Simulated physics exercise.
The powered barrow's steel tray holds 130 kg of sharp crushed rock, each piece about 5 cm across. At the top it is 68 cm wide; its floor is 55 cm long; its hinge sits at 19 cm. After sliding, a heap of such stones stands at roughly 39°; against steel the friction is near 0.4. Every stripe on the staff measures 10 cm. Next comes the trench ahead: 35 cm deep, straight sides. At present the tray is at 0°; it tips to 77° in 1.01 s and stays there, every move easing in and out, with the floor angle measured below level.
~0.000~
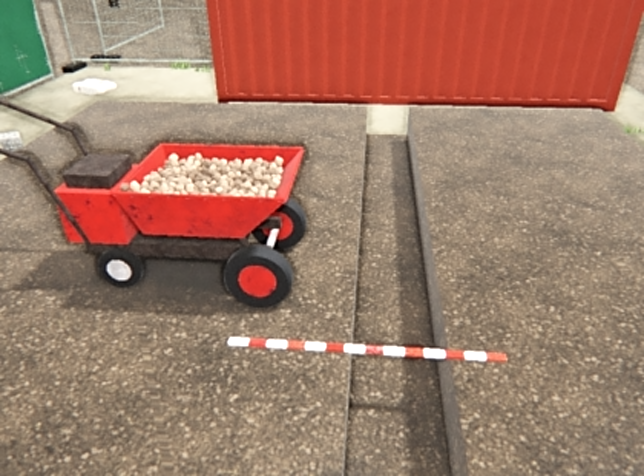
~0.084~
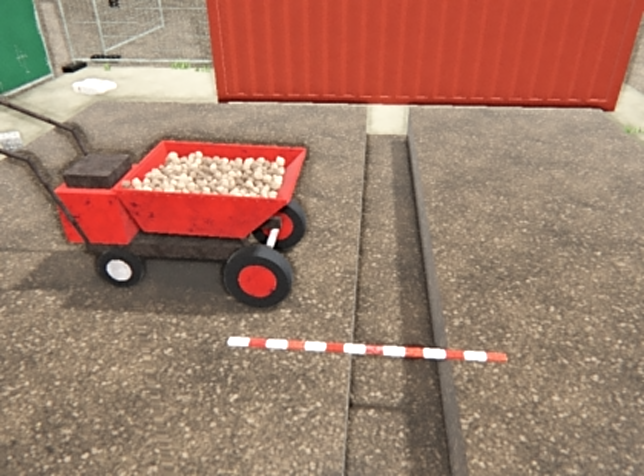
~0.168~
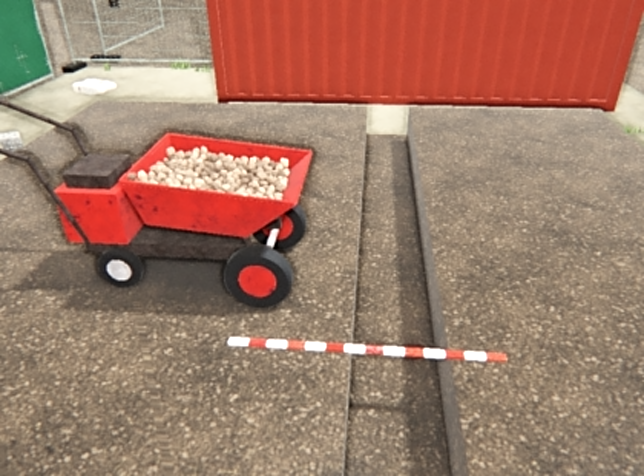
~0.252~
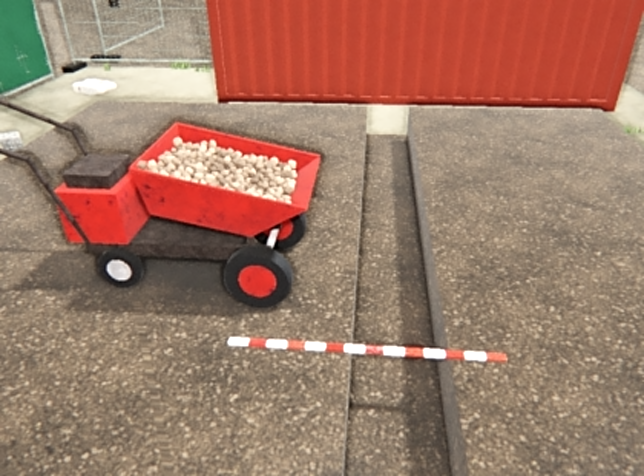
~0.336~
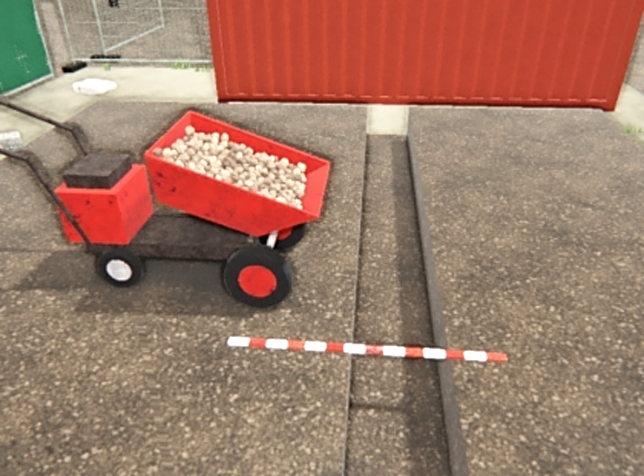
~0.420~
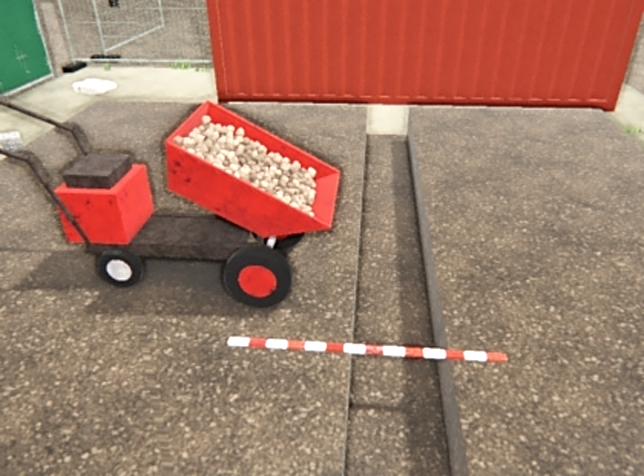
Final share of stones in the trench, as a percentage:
100 per cent.
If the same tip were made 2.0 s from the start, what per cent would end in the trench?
Estimate: About 100 %.
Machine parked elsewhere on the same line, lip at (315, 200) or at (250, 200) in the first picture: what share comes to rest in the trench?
Near 95 per cent from the first place, 75 from the second.
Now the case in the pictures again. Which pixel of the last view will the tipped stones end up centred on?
(403, 315).
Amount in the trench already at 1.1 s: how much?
By then, around 55 percent.
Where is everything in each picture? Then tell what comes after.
Lip at (285, 200), floor tilted 0°, highest stones at (220, 166), in the first frame.
The tray is at 2°, its lip at (288, 201); the top of the load is at (212, 165); the stones move at 0.3 m/s on average, in the second frame.
The tray is at 6°, its lip at (295, 204); the top of the load is at (197, 159); the stones move at 0.6 m/s on average, in the third frame.
The tray is at 12°, its lip at (306, 209); the top of the load is at (192, 153); the stones move at 0.8 m/s on average, in the fourth frame.
The tray is at 20°, its lip at (318, 217); the top of the load is at (189, 142); the stones move at 0.9 m/s on average, in the fifth frame.
The tray is at 29°, its lip at (330, 227); the top of the load is at (204, 130); the stones move at 1.0 m/s on average, in the sixth frame.
After 0.8 s the floor is at 65°; 100 % in the tray; the foremost stones are at (354, 253).
After 1.1 s the floor is at 77°; 46 % in the tray, 54 % in the trench; the foremost stones are at (431, 329).
After 1.5 s the floor is at 77°; 7 % in the tray, 93 % in the trench; the foremost stones are at (431, 323).
After 3.4 s the floor is at 77°; 0 % in the tray, 100 % in the trench; the foremost stones are at (432, 324).
